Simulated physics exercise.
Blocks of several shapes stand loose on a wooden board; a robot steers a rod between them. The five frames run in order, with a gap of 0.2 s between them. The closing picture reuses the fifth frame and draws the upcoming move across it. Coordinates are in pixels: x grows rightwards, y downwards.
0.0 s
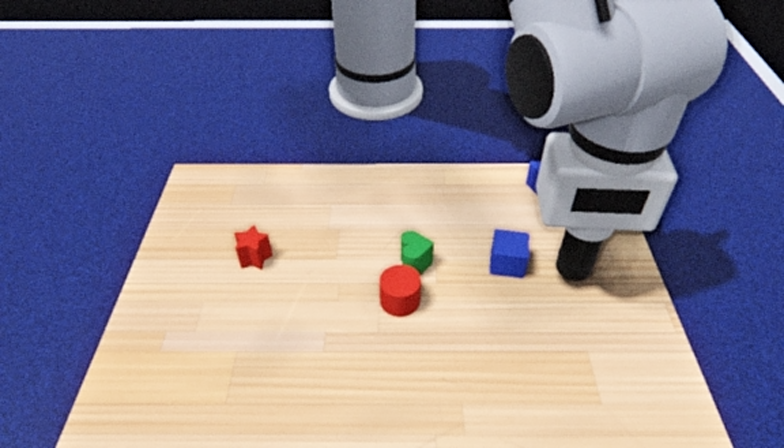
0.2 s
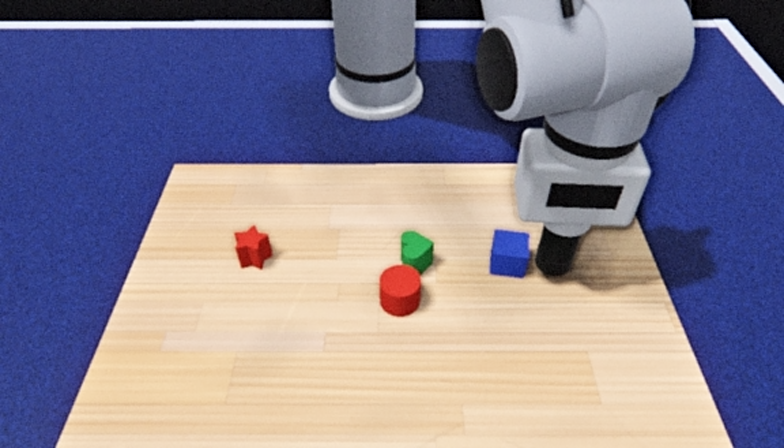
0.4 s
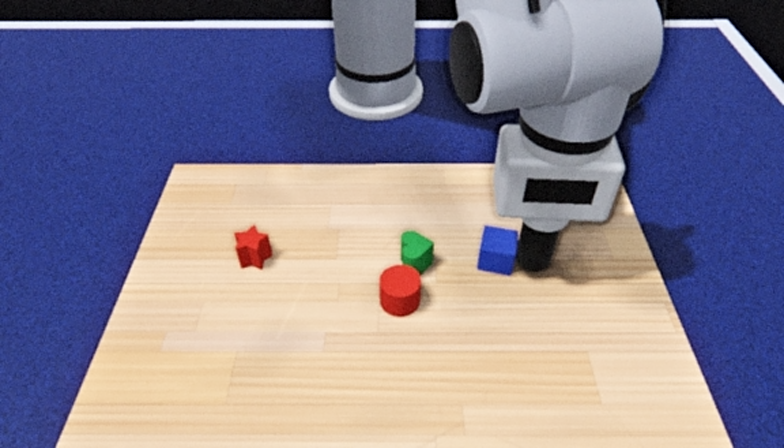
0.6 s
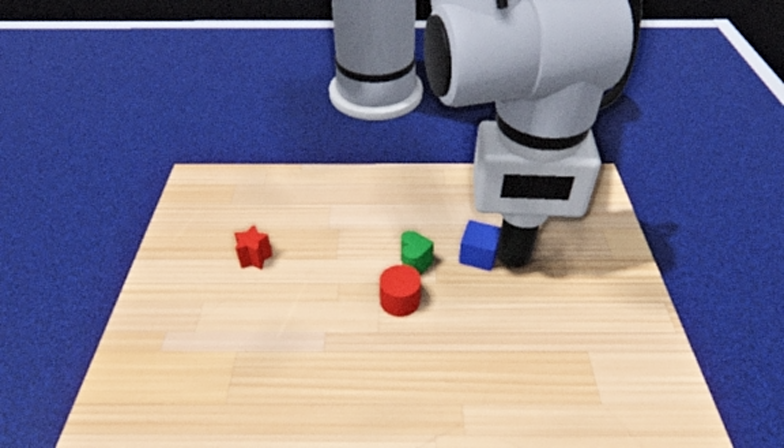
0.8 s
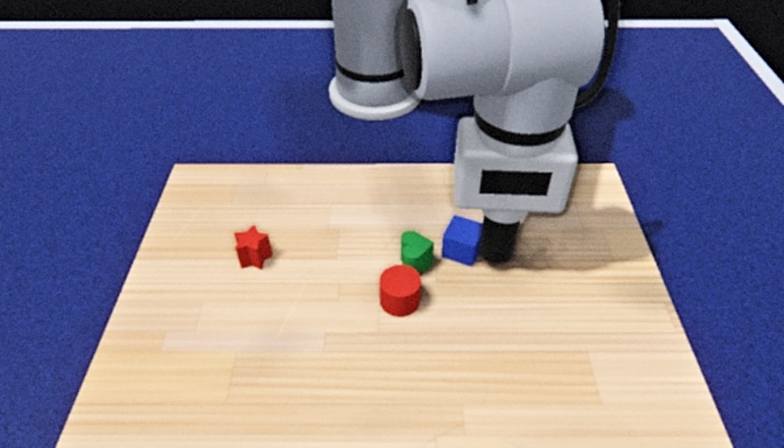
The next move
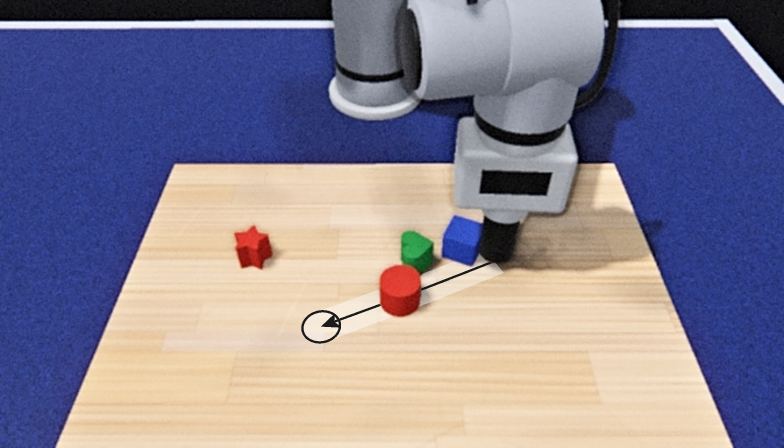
Robot arm moving left across a wooden board, its black rod meeting a blue cube and pushing it toward a green heart.
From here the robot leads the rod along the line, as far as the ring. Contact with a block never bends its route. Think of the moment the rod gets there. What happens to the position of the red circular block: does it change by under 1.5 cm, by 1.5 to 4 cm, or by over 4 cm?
I reckon it covers more than 4 cm.
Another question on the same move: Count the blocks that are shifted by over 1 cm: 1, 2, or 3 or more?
It looks like two blocks will be pushed more than about 1 cm.
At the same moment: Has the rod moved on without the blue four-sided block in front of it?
That would be a yes.
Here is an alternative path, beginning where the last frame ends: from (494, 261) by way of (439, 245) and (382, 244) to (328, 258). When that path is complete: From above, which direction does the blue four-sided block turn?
My answer: Clockwise.
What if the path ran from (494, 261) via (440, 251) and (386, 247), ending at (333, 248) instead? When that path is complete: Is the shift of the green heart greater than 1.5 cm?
Yes, that is how it ends up.
The drawn path runs straight from (494, 261) to (321, 326).
On the path given first. One third of the way, rod (441, 273); blue four-sided block (449, 228), turned 35° clockwise.
Two thirds of the way, rod (382, 295); red circular block (349, 303); green heart (412, 244), turned 15° clockwise; blue four-sided block (449, 228), turned 35° clockwise.
At the end, rod (320, 317); red circular block (295, 337); green heart (412, 244), turned 15° clockwise; blue four-sided block (449, 228), turned 35° clockwise.
